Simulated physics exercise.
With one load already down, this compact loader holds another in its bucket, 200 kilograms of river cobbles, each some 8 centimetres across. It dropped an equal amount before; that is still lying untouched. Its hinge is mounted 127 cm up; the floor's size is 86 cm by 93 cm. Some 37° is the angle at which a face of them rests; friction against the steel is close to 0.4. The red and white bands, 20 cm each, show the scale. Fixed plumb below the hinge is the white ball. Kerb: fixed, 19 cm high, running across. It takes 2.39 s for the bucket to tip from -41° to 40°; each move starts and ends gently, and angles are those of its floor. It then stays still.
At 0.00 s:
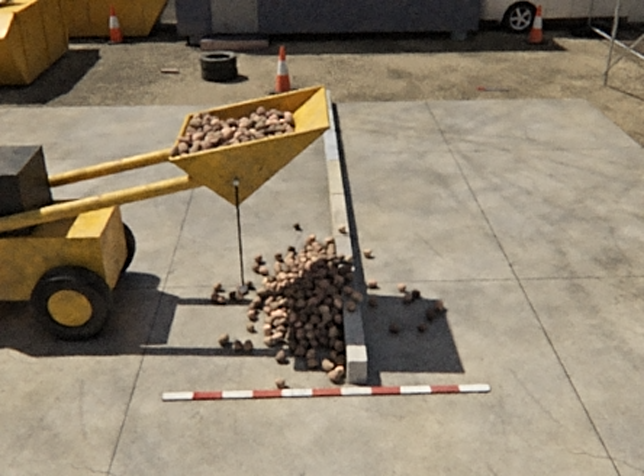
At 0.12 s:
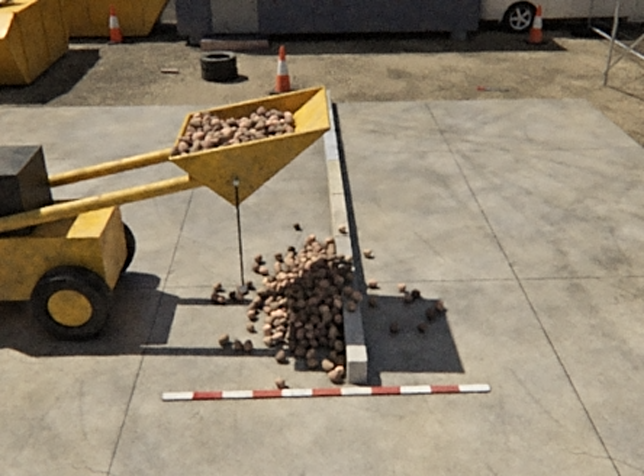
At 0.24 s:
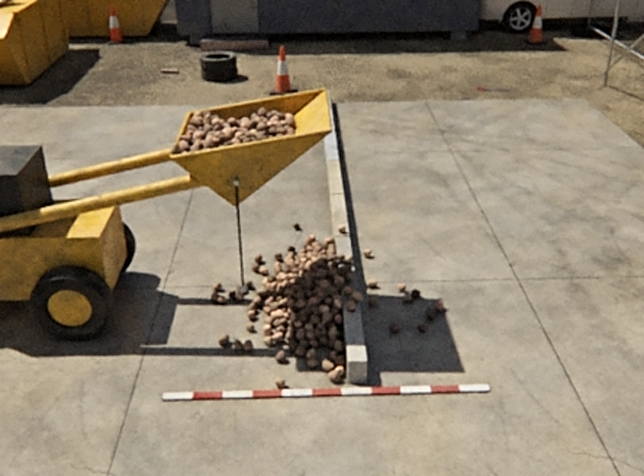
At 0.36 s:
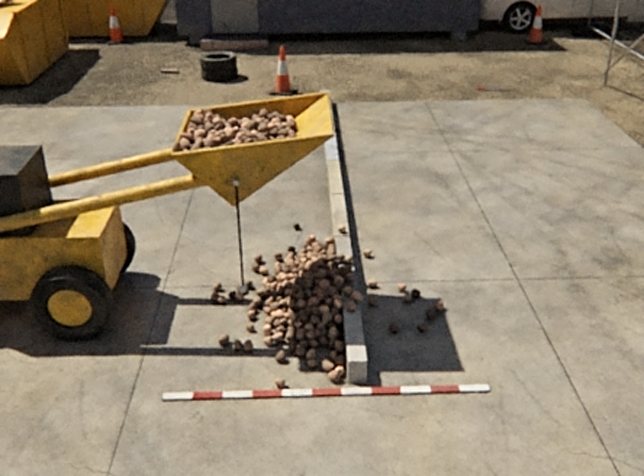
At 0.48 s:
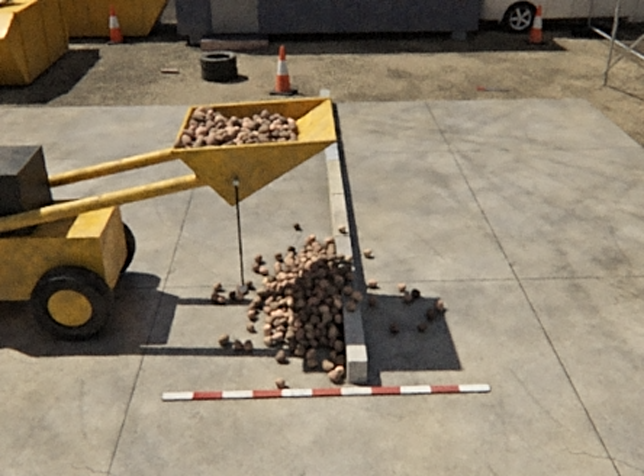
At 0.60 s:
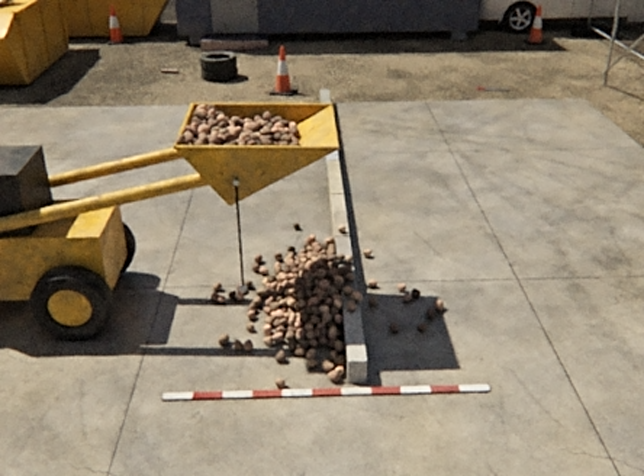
The yellow loader's raised bucket of brown stones slowly tilted a little, its right-hand edge dipping until the rim looked nearly level, while the heap against the low kerb below stayed still.
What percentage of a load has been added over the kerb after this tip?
75 %.
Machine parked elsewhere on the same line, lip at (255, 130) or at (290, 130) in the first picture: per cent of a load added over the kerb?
Around 0 and 20 percent respectively.
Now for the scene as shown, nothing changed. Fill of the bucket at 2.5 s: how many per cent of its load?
About 10 percent is still in there.
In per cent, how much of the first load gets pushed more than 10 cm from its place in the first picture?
Near 5 per cent, I reckon.
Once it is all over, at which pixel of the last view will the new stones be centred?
Their centre rests close to (387, 296).
After 1.8 s the floor is at 27°; in per cent of one load, 99 in the bucket, 98 on this side of the kerb, 3 over the kerb; the foremost stones are at (409, 299).
After 2.5 s the floor is at 40°; in per cent of one load, 10 in the bucket, 141 on this side of the kerb, 49 over the kerb; the foremost stones are at (435, 290).
After 2.8 s the floor is at 40°; in per cent of one load, 0 in the bucket, 127 on this side of the kerb, 73 over the kerb; the foremost stones are at (482, 296).
After 5.3 s the floor is at 40°; in per cent of one load, 0 in the bucket, 122 on this side of the kerb, 78 over the kerb; the foremost stones are at (526, 295). Net gain over the kerb, 75.
